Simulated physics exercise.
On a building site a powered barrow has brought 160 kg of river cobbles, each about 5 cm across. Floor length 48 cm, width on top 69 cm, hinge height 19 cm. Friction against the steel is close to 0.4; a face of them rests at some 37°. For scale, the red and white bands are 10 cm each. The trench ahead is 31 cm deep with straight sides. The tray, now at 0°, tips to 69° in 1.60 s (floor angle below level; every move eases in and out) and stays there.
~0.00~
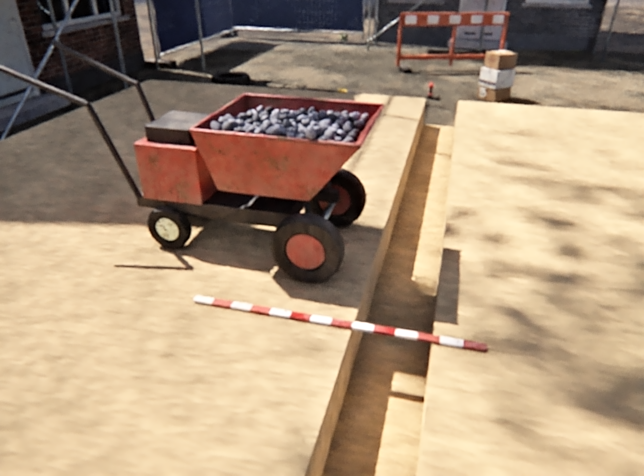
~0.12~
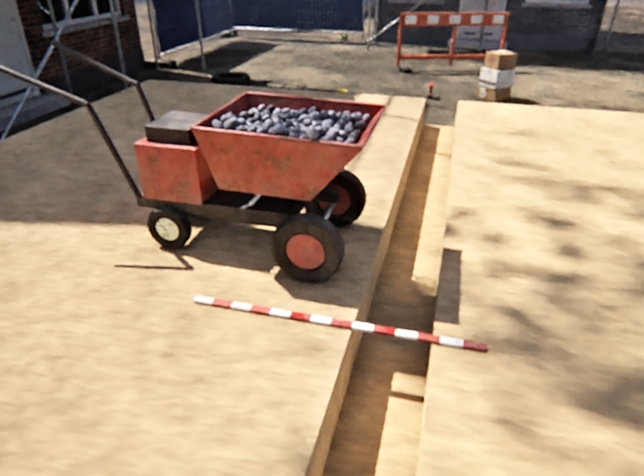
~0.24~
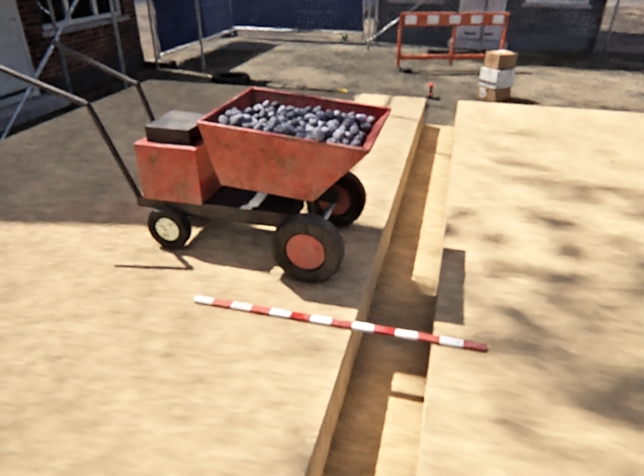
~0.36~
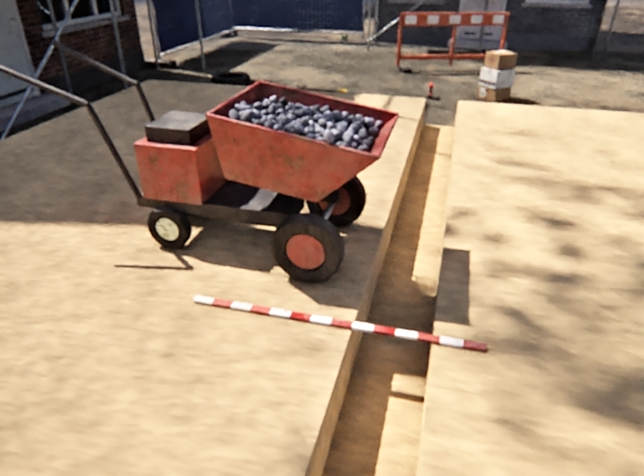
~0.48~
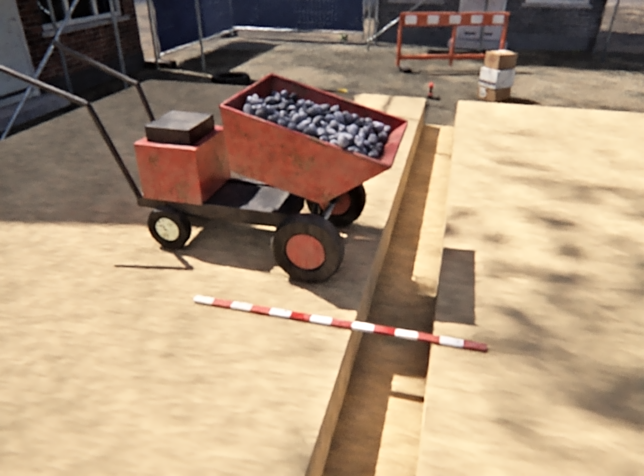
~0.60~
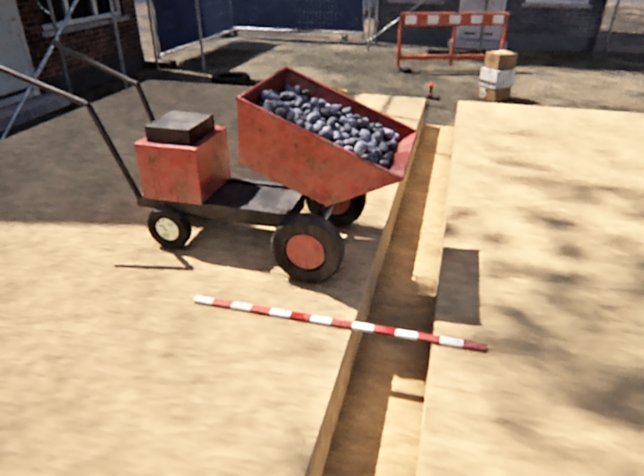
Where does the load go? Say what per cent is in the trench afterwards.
Roughly 33 per cent ends in the trench.
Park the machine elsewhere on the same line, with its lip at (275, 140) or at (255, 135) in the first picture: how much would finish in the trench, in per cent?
About 100 and 80 per cent.
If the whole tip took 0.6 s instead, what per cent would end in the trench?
It would be near 25 per cent.
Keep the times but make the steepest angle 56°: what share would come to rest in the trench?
In that case some 20 per cent.
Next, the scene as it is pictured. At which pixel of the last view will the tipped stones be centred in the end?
Around (467, 268).
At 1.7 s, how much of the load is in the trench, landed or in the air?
Some 0 per cent.
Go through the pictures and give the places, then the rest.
Lip at (360, 146), floor tilted 0°, highest stones at (287, 118), in the first picture.
The tray is at 1°, its lip at (363, 147); the top of the load is at (289, 118); the stones move at 0.2 m/s on average, in the second picture.
Lip at (369, 151), floor tilted 4°, highest stones at (278, 115); the stones move at 0.3 m/s on average, in the third picture.
The tray is at 9°, its lip at (379, 158); the top of the load is at (268, 110); the stones move at 0.4 m/s on average, in the fourth picture.
Lip at (391, 167), floor tilted 15°, highest stones at (270, 103); the stones move at 0.5 m/s on average, in the fifth picture.
The tray is at 22°, its lip at (403, 180); the top of the load is at (284, 98); the stones move at 0.5 m/s on average, in the sixth picture.
After 1.2 s the floor is at 58°; 99 % in the tray; the foremost stones are at (444, 237).
After 1.7 s the floor is at 69°; 62 % in the tray, 1 % in the trench, 37 % past the trench; the foremost stones are at (543, 286).
After 2.0 s the floor is at 69°; 35 % in the tray, 6 % in the trench, 59 % past the trench; the foremost stones are at (619, 314).
After 4.0 s the floor is at 69°; 3 % in the tray, 33 % in the trench, 64 % past the trench; the foremost stones are past the picture's edge.
